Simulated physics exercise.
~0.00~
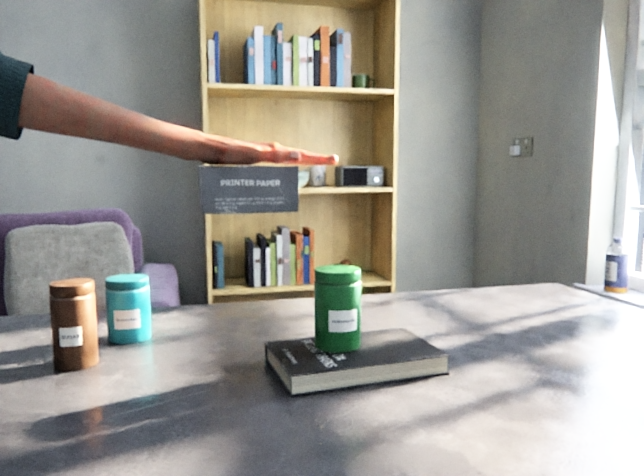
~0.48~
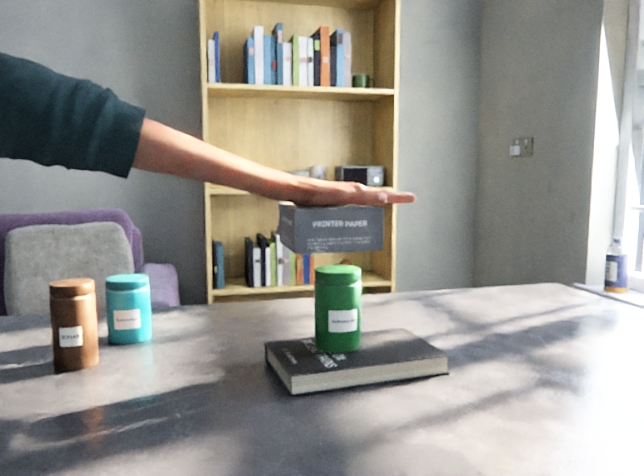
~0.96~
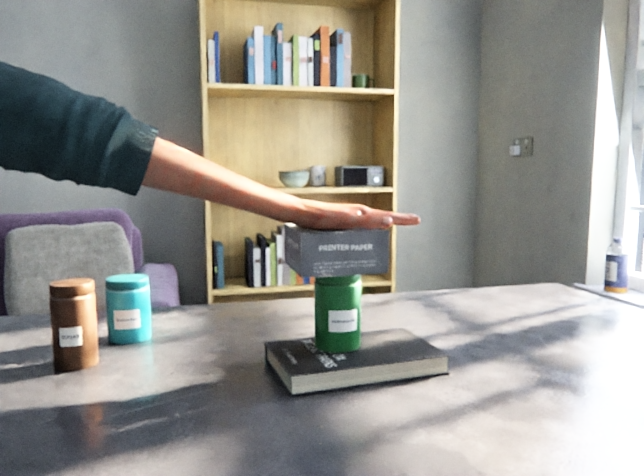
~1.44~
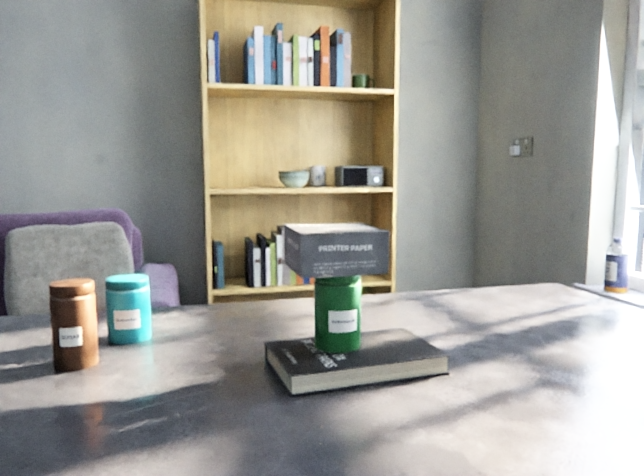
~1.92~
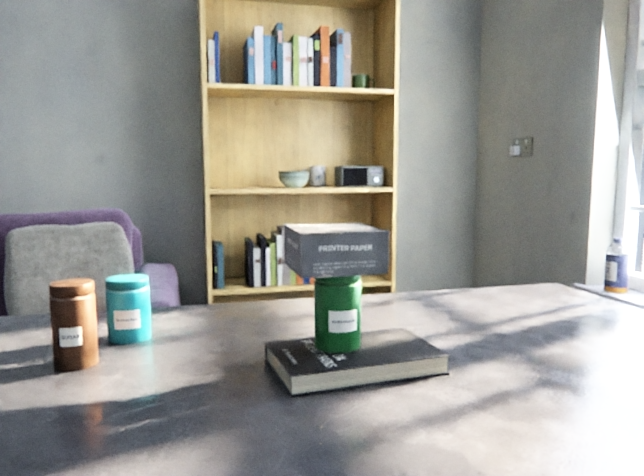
We see a hand carry a grey box rightward over a table and lower it onto a green jar standing on a black book, beside brown and turquoise jars at left. The hand lets go and withdraws, and the box stays balanced on the jar.
